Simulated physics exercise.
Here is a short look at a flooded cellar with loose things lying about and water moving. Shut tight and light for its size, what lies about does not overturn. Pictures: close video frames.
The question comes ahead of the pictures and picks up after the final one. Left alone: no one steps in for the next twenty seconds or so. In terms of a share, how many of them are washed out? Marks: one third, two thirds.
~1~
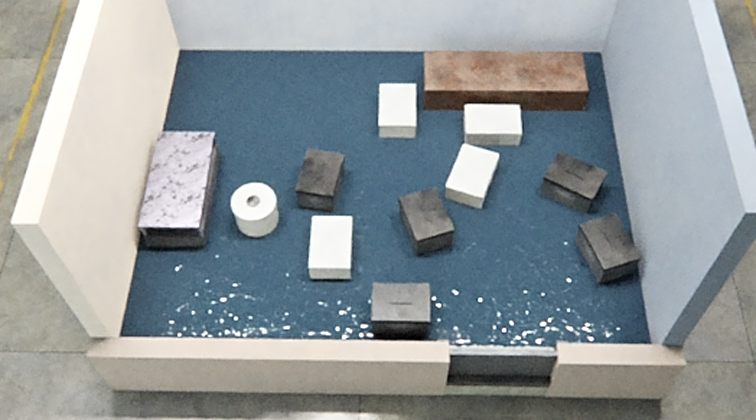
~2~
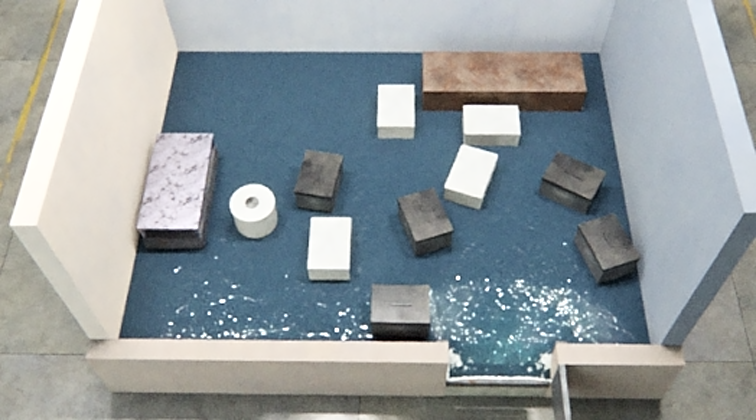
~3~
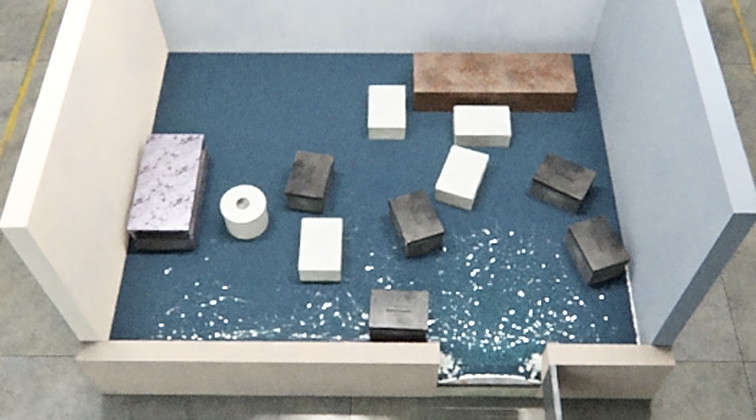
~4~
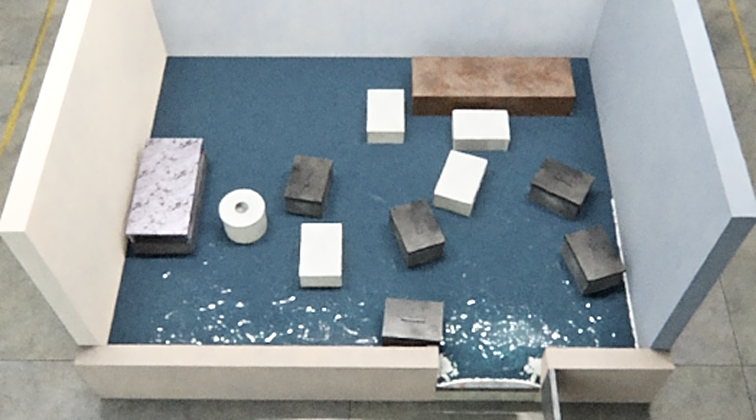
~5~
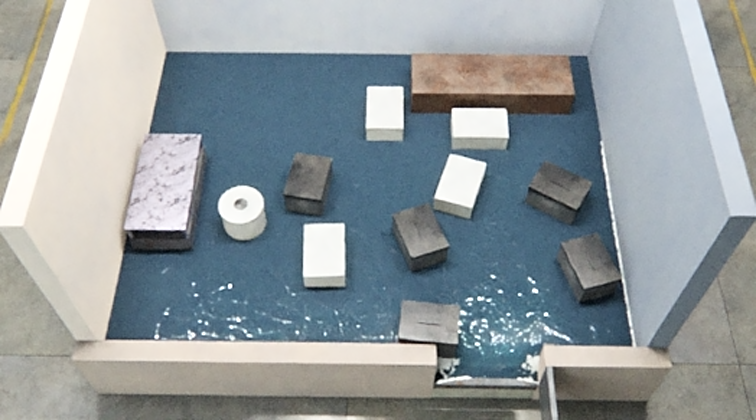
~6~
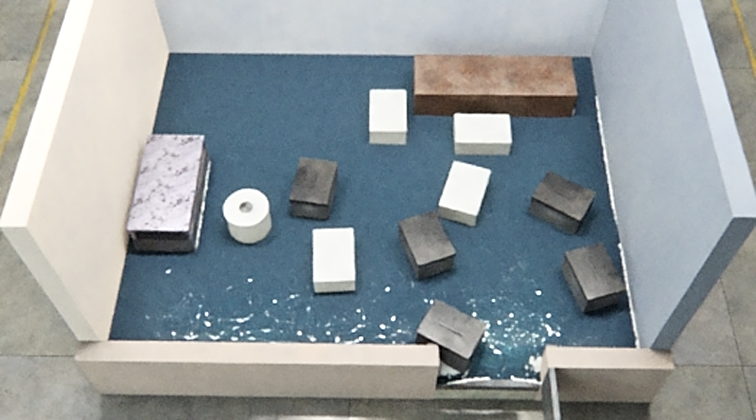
Fraction: Two thirds or beyond.
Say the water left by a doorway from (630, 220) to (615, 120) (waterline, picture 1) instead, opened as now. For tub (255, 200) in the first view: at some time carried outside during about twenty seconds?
Remains.
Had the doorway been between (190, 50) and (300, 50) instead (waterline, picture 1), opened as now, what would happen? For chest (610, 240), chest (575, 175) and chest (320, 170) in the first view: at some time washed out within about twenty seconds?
Object by object: Never exits, never exits, drifts out.
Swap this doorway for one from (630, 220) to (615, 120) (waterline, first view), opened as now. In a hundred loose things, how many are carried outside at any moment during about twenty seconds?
90 %.
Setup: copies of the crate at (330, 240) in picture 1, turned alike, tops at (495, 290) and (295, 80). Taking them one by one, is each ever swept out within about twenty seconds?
Taking them in order, the first is lost through the gap and the second is remaining.
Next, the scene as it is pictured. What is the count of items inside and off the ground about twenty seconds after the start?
Counted: 2.
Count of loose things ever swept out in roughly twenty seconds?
That adds up to 8.
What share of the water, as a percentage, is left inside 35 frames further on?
Close to 56 percent of it stays.
A moment on, 1 of 10 are out; 9 afloat.
Next, 4 of 10 are out; 6 afloat.
Later, 7 of 10 are out; 3 afloat.
In the end, 8 of 10 are out; 2 afloat.
